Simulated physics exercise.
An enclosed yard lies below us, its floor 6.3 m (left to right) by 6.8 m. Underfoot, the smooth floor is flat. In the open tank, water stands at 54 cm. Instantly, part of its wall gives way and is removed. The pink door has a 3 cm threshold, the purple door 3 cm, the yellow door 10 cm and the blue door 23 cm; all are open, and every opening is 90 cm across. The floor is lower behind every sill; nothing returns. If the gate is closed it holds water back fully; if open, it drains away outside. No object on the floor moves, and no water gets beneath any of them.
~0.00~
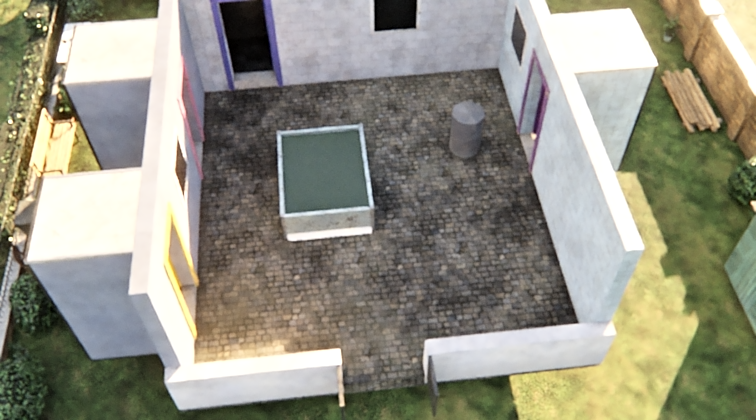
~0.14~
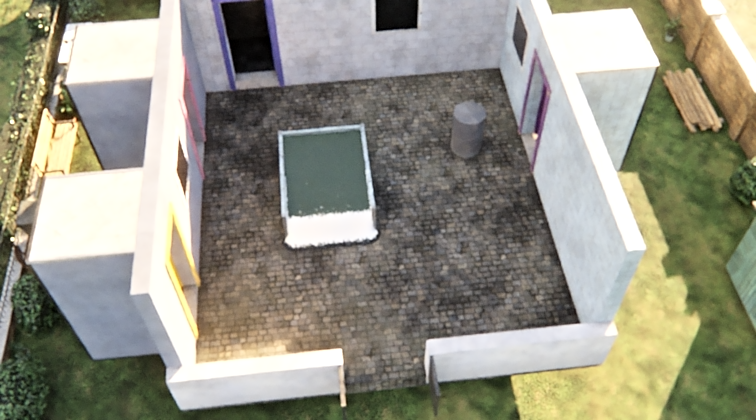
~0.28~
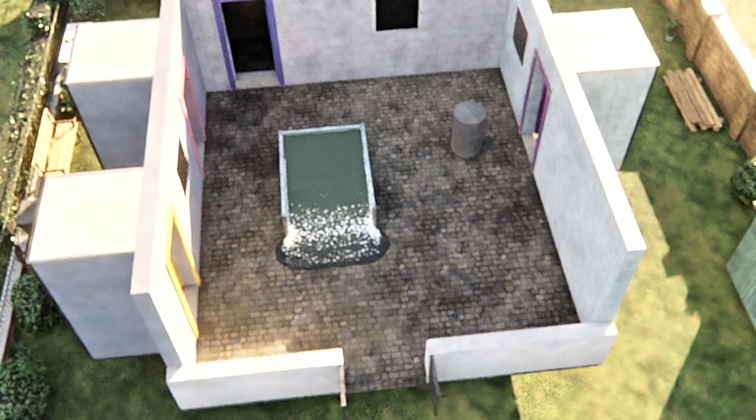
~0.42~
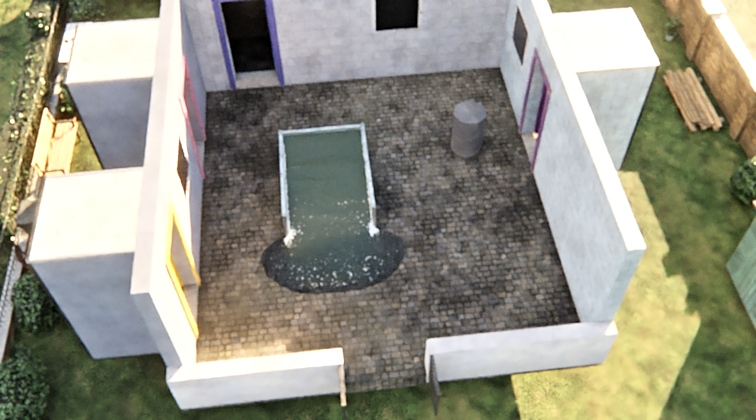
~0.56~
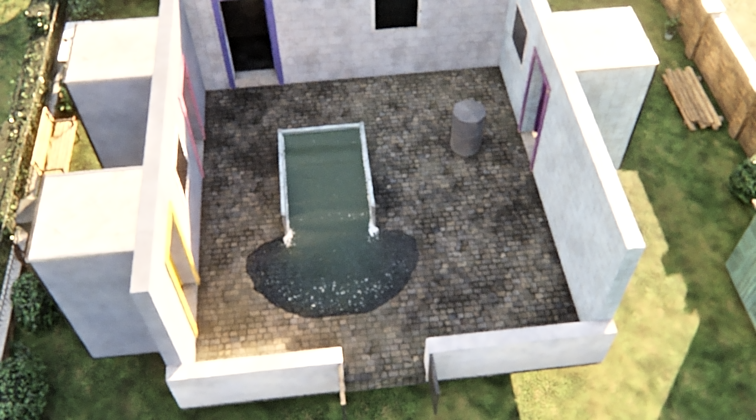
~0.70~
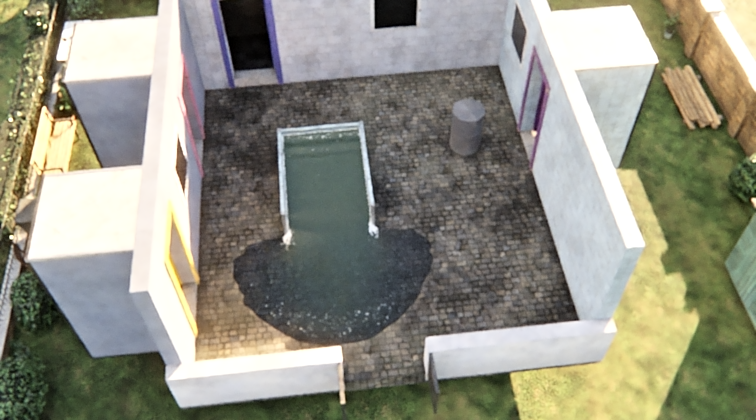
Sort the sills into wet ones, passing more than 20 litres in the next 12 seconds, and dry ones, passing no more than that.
Pink door: Dry; purple door: Dry; yellow door: Dry; blue door: Dry.
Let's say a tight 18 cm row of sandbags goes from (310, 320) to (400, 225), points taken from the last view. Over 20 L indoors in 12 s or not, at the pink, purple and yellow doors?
With that change: Pink stays within, purple stays within, yellow exceeds it.
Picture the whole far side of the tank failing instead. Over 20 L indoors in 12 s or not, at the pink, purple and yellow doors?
Door by door - pink: Out of bounds, purple: Out of bounds, yellow: Within bounds.
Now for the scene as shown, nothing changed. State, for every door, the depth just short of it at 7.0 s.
Pink 2 cm, purple 2 cm, yellow 6 cm, blue 9 cm.
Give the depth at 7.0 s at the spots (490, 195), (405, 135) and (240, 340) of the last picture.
2, 0 and 6 cm.
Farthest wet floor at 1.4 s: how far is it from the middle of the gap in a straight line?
It comes to some 3.2 metres.
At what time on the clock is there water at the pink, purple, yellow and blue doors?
Doors: Pink 4.5 s / purple 5.5 s / yellow 1.6 s / blue 6.5 s.
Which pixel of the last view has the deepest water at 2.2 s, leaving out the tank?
Roughly (206, 383).
After 1.4 s water covers 25 % of the floor and is deepest (26 cm) near (320, 371); pink door not reached, purple door not reached, yellow door not reached, blue door not reached.
After 2.2 s water covers 30 % of the floor and is deepest (36 cm) near (206, 383); pink door not reached, purple door not reached, yellow door 5 cm at the sill, 0 L in, blue door not reached.
After 3.5 s water covers 35 % of the floor and is deepest (20 cm) near (194, 384); pink door not reached, purple door not reached, yellow door 11 cm at the sill, 2 L in, blue door not reached.
After 7.0 s water covers 65 % of the floor and is deepest (10 cm) near (231, 90); pink door 2 cm at the sill, 0 L in, purple door 2 cm at the sill, 0 L in, yellow door 6 cm at the sill, 4 L in, blue door 9 cm at the sill, 0 L in.
After 12.0 s water covers 95 % of the floor and is deepest (4 cm) near (555, 345); pink door 4 cm at the sill, 1 L in, purple door 3 cm at the sill, 0 L in, yellow door 3 cm at the sill, 4 L in, blue door 4 cm at the sill, 0 L in.
